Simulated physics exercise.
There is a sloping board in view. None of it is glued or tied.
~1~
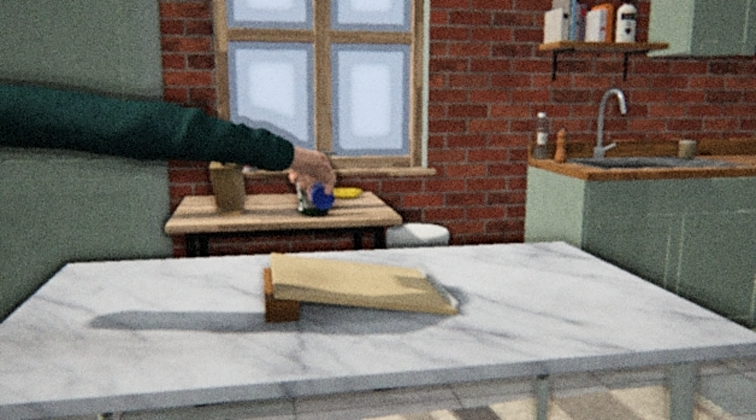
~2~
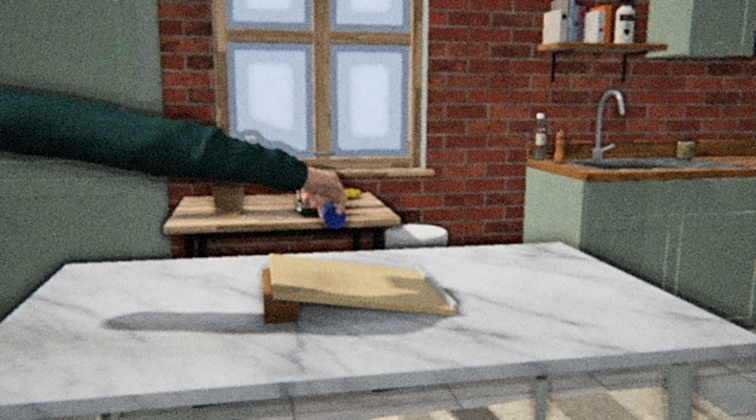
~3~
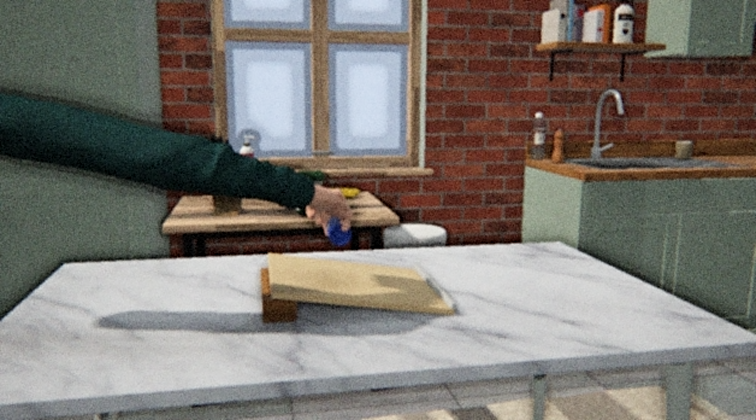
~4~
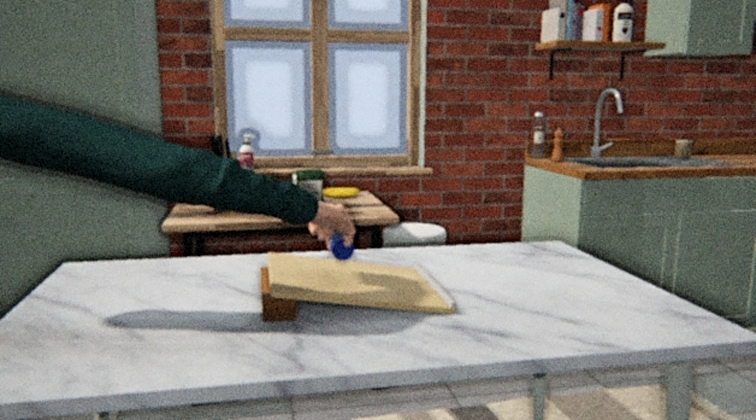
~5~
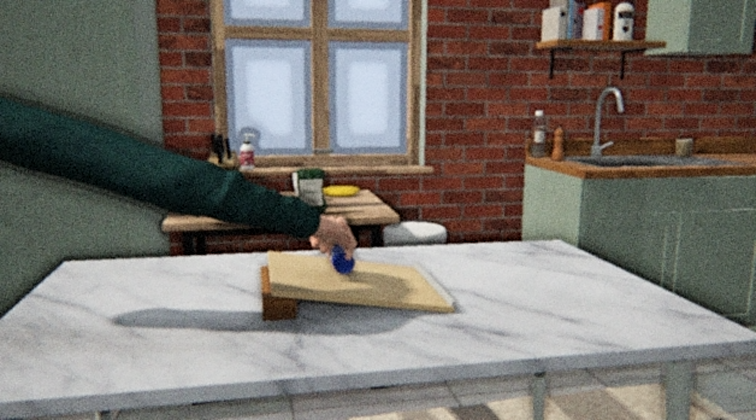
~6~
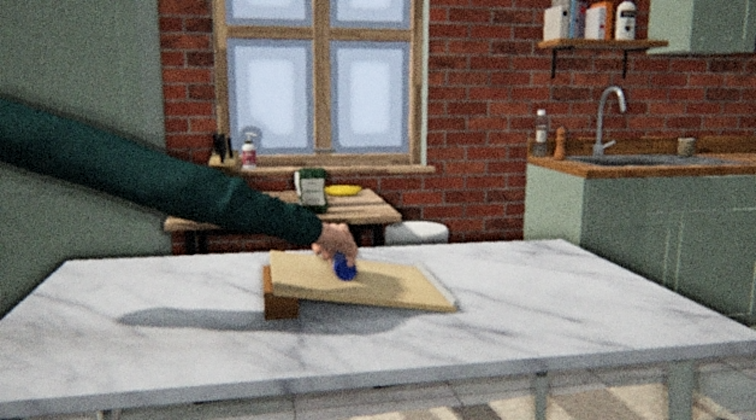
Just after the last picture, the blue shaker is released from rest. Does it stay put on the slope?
No.
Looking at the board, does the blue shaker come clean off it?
At the end, the blue shaker remains up there.
Then, 0.40 s past the last view, blue shaker displaced about its own width near (359, 266).
Then, 0.60 s past the last view, blue shaker displaced well along near (387, 269).
Then, 0.80 s past the last view, blue shaker displaced well along near (426, 272).
Then, 1.00 s past the last view, blue shaker displaced well along near (423, 273).
Finally, moved from the start, blue shaker. Final places as the last picture's camera would see them, blue shaker near (425, 274). The blue shaker goes downhill.
